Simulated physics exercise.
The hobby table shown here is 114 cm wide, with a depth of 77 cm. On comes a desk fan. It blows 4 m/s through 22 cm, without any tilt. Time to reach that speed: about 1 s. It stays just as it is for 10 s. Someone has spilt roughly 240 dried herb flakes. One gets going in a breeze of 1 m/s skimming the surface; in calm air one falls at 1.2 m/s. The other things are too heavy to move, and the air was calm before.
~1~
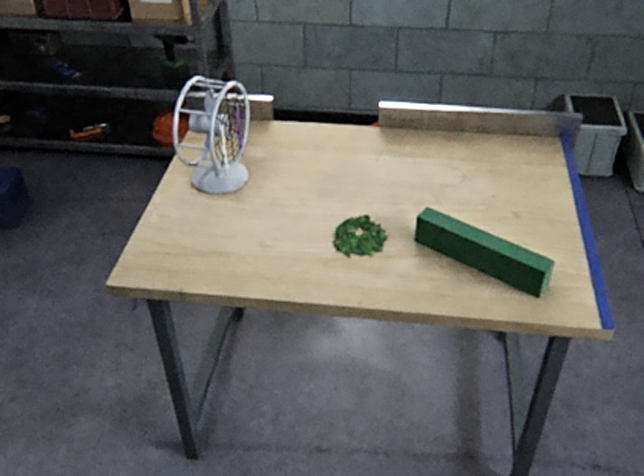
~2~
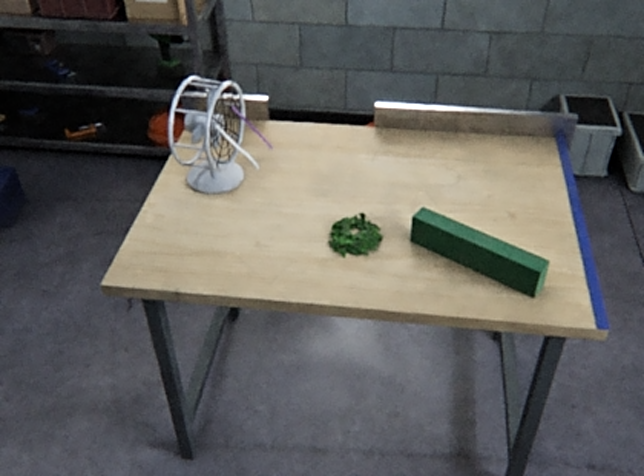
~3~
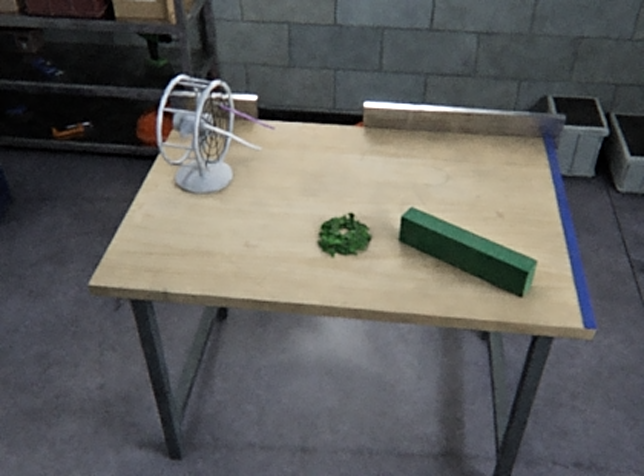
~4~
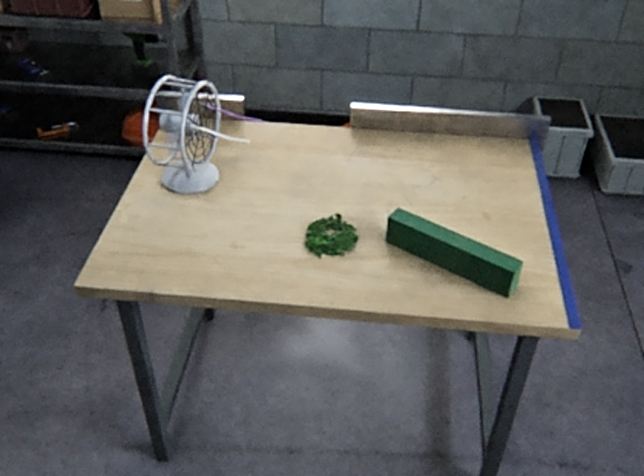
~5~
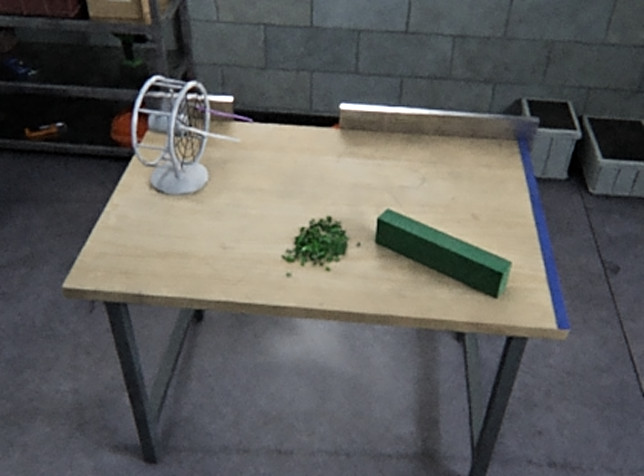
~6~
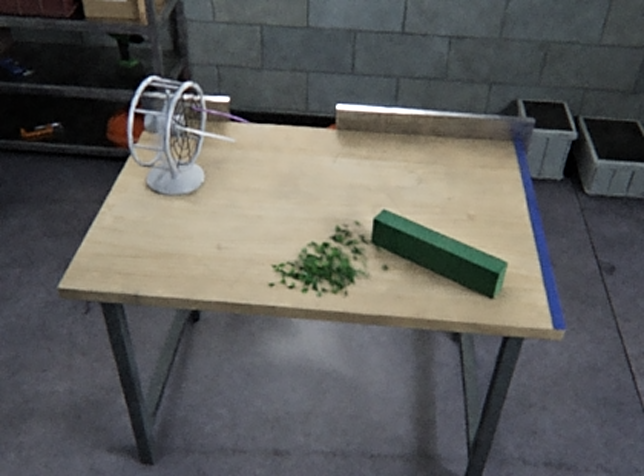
Green flakes lying in a small round heap on a wooden table beside a desk fan, then scattering loosely across the surface.
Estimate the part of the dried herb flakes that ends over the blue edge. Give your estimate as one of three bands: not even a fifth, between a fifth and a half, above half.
Most likely a share below one fifth.
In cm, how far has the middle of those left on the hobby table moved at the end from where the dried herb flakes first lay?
Around 20 cm, I reckon.
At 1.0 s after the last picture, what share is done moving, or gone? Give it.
The share is near 90 per cent.
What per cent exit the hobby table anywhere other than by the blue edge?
I would say close to 60 %.
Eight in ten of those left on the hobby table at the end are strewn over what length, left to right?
Around 20 centimetres from left to right.
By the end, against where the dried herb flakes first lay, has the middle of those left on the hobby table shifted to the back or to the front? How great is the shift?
The middle moved forwards, roughly 20 cm.
Then, 1.0 s after the last picture, 11 % are on the move or not yet settled, 3 % are over the blue edge; the middle of those still in play is near (332, 287).
Then, 2.2 s after the last picture, 9 % are on the move or not yet settled, 3 % are over the blue edge; the middle of those still in play is near (328, 292).
Then, 4.6 s after the last picture, 9 % are on the move or not yet settled, 3 % are over the blue edge; the middle of those still in play is near (328, 292).
Then, 9.1 s after the last picture, at the end, 3 % are over the blue edge; the middle of those still in play is near (321, 291).
